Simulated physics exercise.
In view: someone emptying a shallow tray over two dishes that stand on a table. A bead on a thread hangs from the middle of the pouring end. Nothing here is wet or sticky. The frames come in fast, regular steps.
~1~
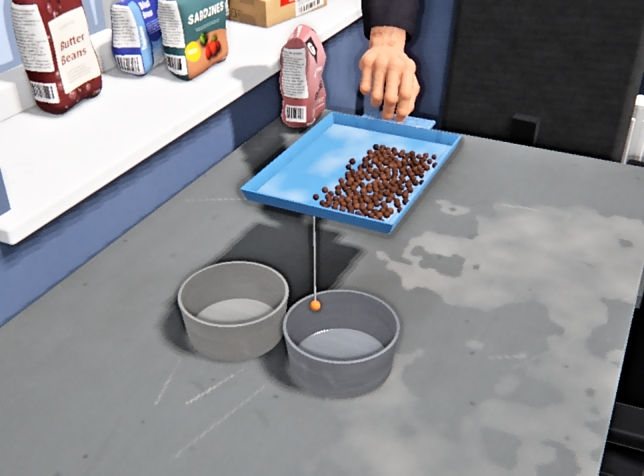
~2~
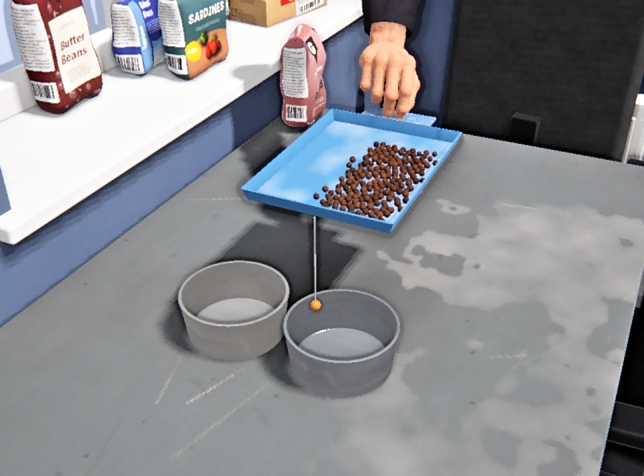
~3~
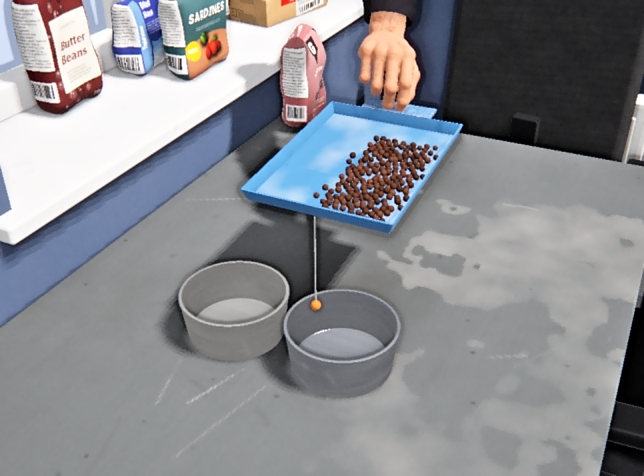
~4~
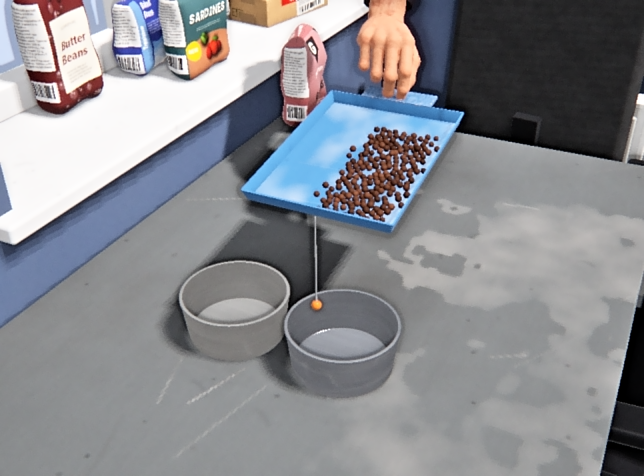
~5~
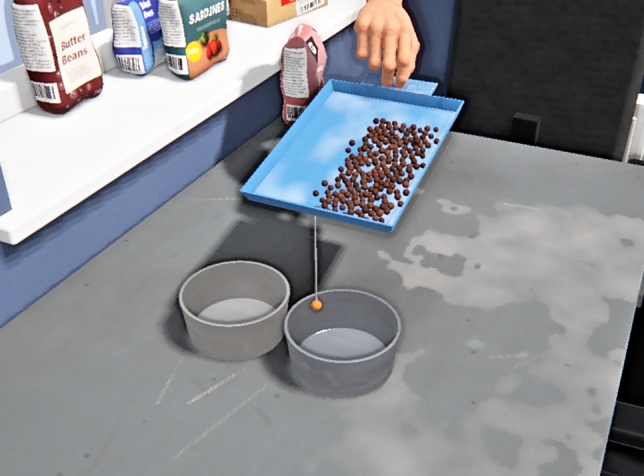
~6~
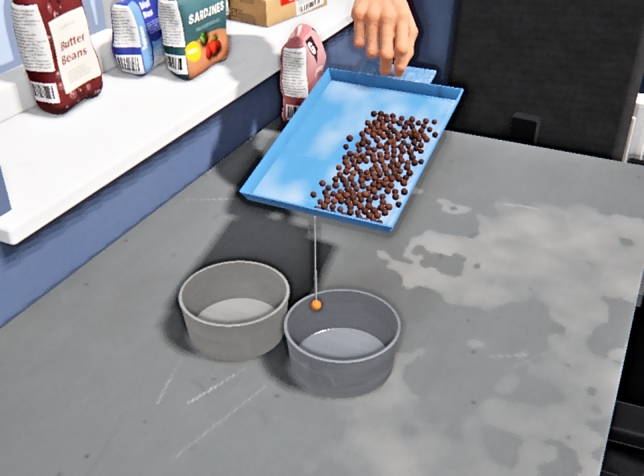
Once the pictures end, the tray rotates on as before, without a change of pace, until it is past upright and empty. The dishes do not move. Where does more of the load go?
Fuller: The right-hand dish.
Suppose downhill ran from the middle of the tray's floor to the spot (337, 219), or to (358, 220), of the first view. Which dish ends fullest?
First the right-hand dish, then the right one.
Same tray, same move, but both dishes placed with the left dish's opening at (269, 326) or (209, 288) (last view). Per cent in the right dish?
The first gives 30 %, the second 60 %.
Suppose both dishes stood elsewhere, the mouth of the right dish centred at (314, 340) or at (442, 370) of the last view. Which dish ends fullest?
First right, then the left one.
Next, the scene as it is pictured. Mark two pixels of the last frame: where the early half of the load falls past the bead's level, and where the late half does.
First near (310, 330), later near (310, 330).
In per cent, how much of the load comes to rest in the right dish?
About 50 per cent.
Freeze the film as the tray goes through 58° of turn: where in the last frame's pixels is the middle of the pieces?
Roughly at (336, 201).
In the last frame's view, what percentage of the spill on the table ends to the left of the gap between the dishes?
About 70 per cent.
Soon after the last picture, tray tipped steeply; nearly all on the tray; a stray few in the air.
A little later, tray tipped right over; about a quarter on the tray; about a third in the right dish; a small part in the left dish; about a quarter outside both; about a quarter in the air.
Later still, tray tipped past a quarter turn; about half in the right dish; a small part in the left dish; about a third outside both.
At rest, tray tipped past a quarter turn; about half in the right dish; a small part in the left dish; about a third outside both.
